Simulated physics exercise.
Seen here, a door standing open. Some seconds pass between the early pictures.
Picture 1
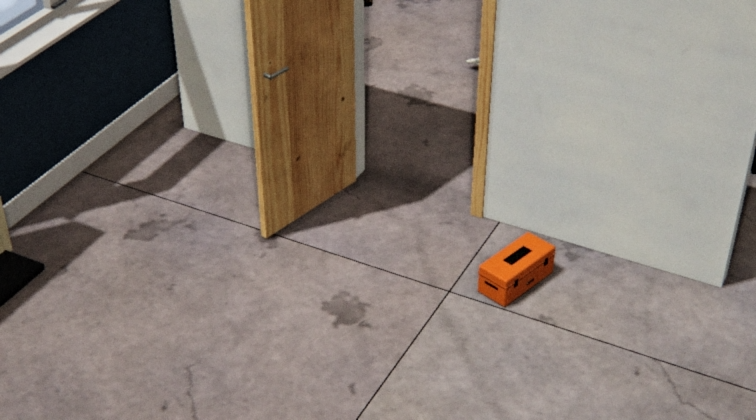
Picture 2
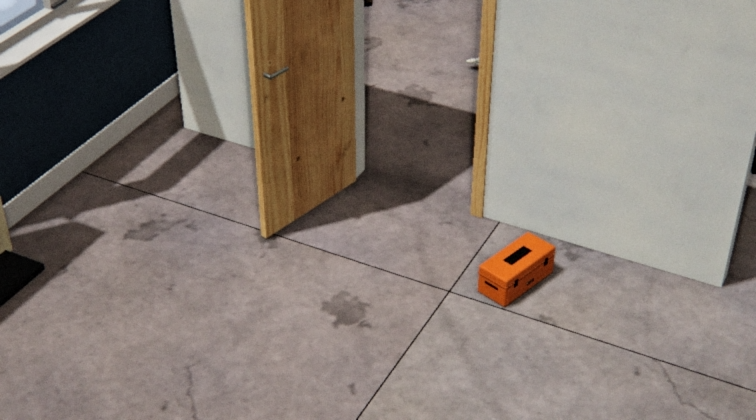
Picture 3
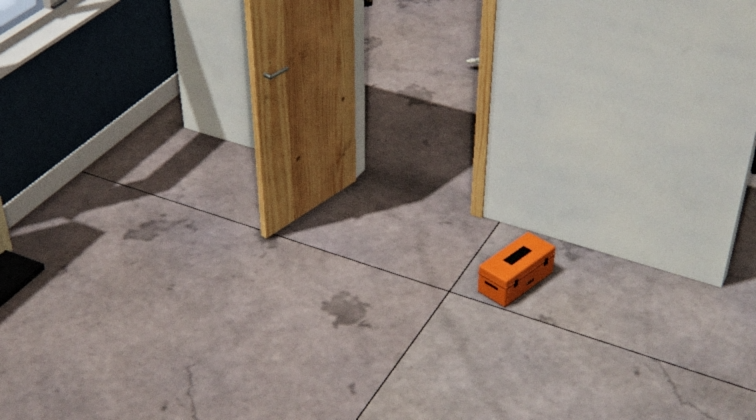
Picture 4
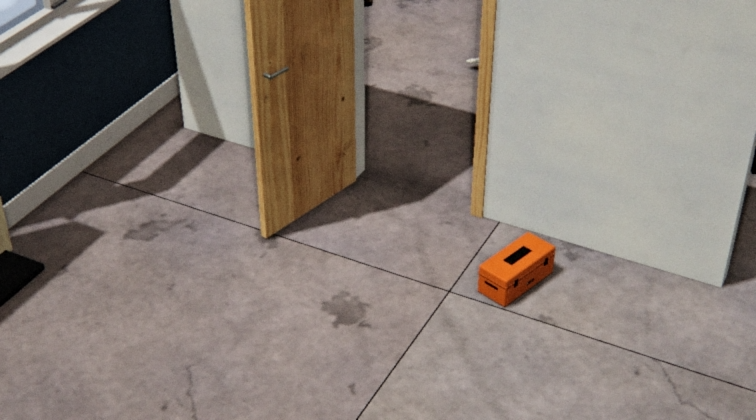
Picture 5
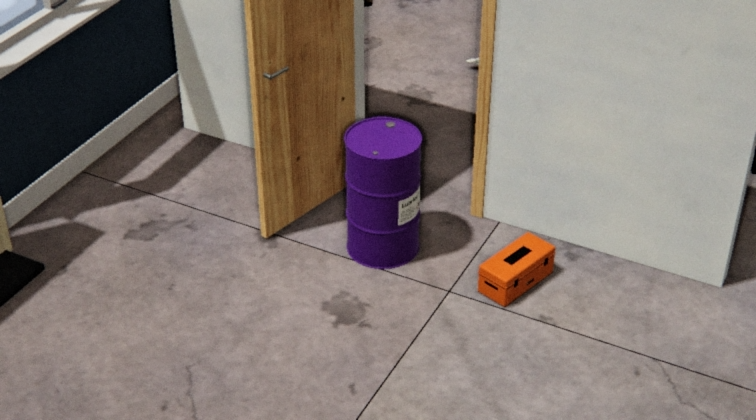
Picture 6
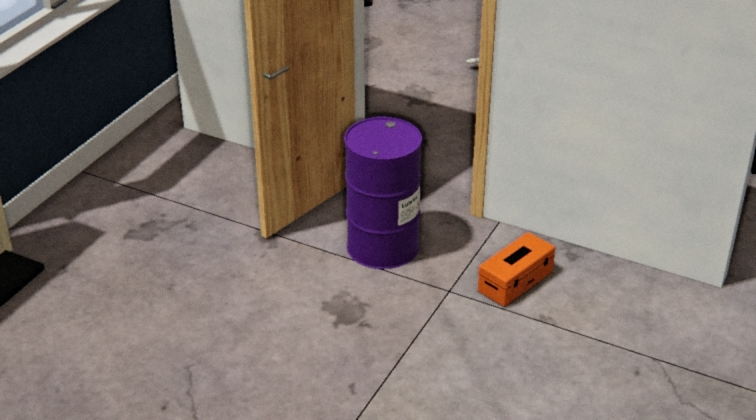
A door stands wide open by an orange toolbox, then a purple drum appears.
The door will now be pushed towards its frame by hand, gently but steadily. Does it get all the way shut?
As it turns out, it jams.
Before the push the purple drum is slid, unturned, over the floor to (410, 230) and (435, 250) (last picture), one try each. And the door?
In the first case it is blocked; in the second case it is blocked.
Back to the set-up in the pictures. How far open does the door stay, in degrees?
Some 70° open.
Then, 0.60 s later than the last frame, door 93° open.
Then, 1.00 s later than the last frame, door 79° open.
When it is over, door 68° open; both as before. End places, in pixels of the last picture, purple drum near (383, 194).
